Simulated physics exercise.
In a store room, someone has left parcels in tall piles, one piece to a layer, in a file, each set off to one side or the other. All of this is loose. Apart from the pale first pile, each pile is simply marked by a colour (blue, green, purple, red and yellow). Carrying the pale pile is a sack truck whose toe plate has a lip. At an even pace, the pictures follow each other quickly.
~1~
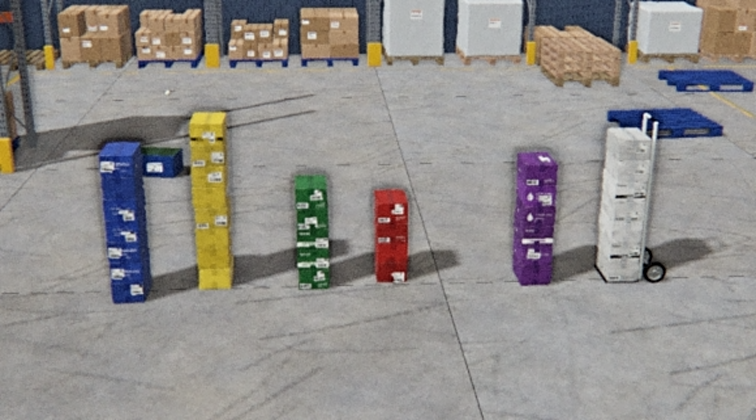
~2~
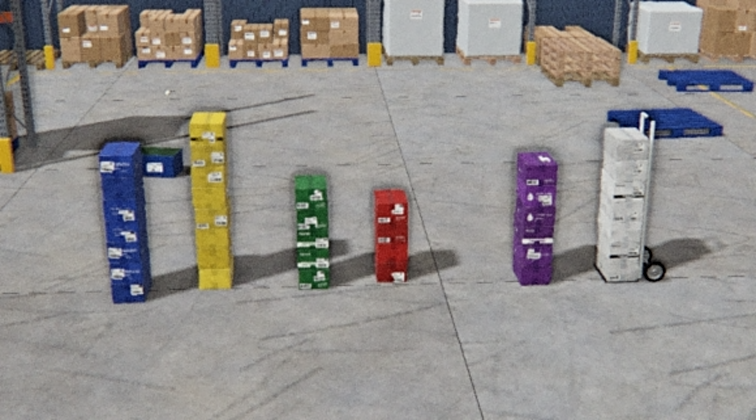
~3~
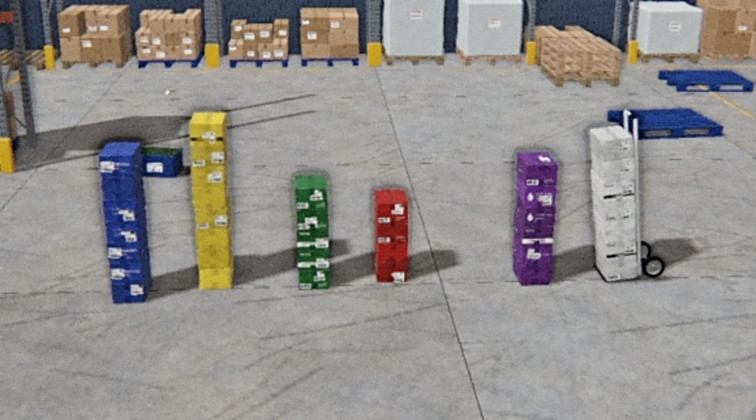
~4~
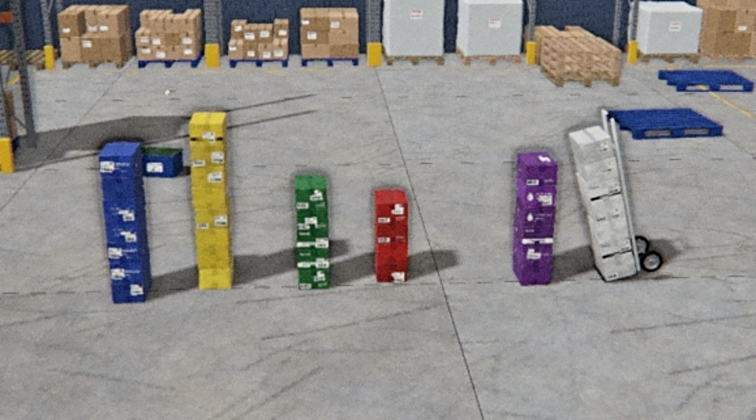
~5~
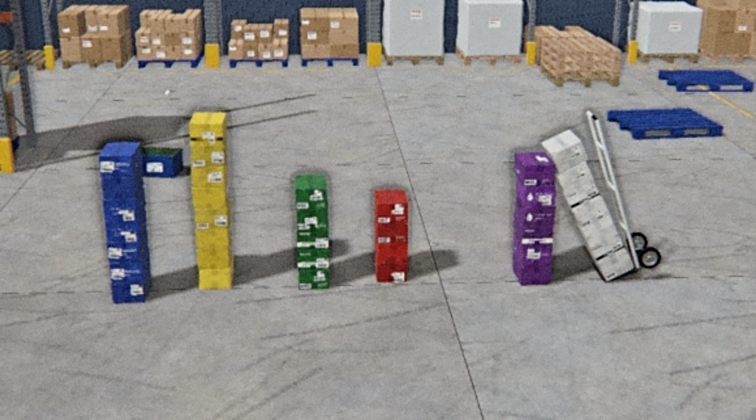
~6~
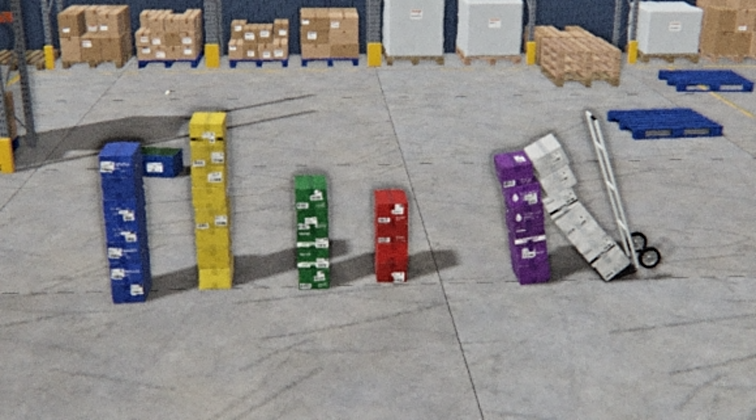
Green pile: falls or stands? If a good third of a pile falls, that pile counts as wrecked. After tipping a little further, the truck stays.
Stands.
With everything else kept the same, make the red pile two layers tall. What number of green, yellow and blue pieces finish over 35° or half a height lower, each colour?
Final down tally: Green = 0; yellow = 0; blue = 0.
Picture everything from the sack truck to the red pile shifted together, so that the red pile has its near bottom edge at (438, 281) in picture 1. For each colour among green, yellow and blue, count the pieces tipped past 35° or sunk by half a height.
Green: 0; yellow: 0; blue: 0.
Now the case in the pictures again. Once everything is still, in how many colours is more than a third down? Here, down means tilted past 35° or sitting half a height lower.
The number is 1.
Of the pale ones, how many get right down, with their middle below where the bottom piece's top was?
I make it 3 all told.
Soon after the last picture, 7 of the pale pile down; none of the 5 green parcels down (0 of 30 in all colours); top green parcel unmoved; top purple parcel leaning clearly.
A little later, 7 of the pale pile down; none of the 5 green parcels down (1 of 30 in all colours); top green parcel unmoved; top purple parcel leaning well over, half its height lower.
Later still, 7 of the pale pile down; none of the 5 green parcels down (6 of 30 in all colours); top green parcel unmoved; top purple parcel leaning steeply, some two heights lower.
After that, 7 of the pale pile down; none of the 5 green parcels down (6 of 30 in all colours); top green parcel unmoved; top purple parcel leaning well over, some three heights lower.
At rest, 7 of the pale pile down; none of the 5 green parcels down (6 of 30 in all colours); top green parcel unmoved; top red parcel leaning clearly. As the last picture would show them, middles, top green parcel near (310, 192), top red parcel near (351, 207).
